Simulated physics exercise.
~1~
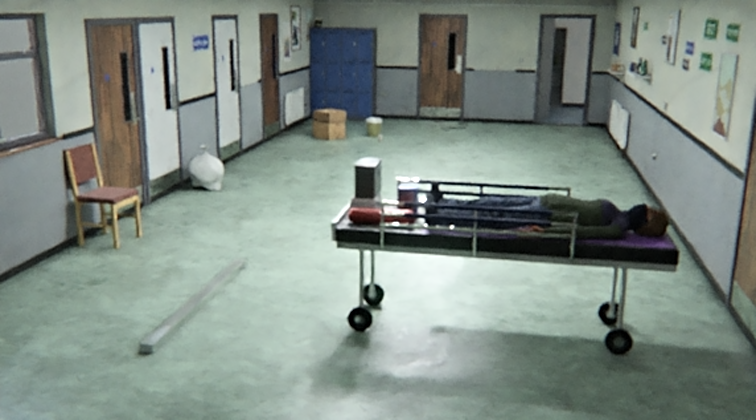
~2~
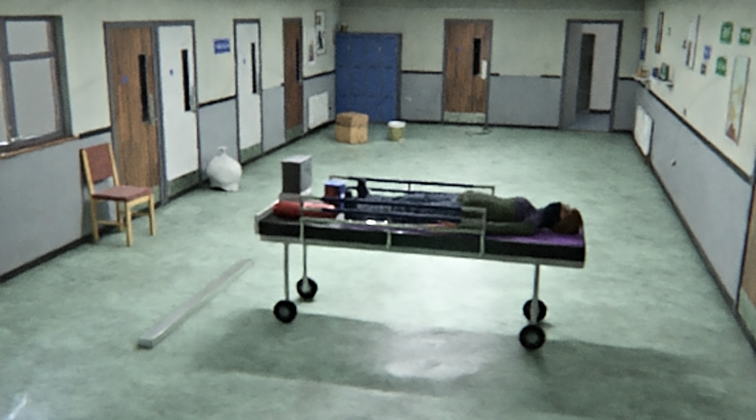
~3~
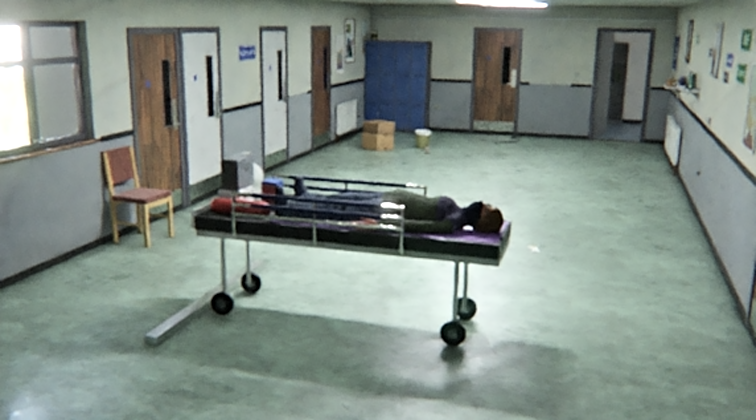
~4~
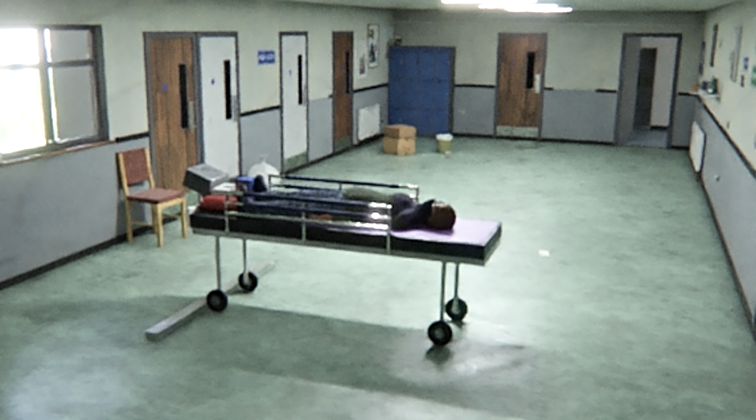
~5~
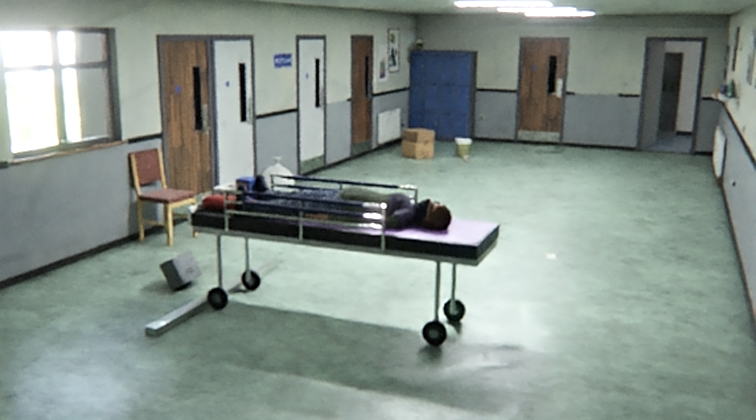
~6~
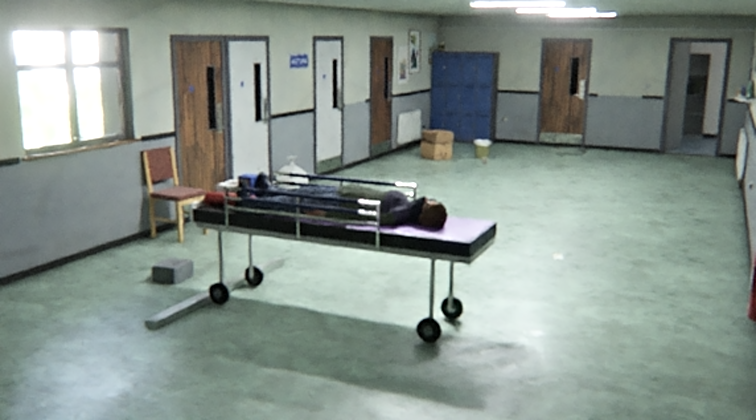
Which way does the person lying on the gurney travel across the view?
The person moves to the left along with the gurney.
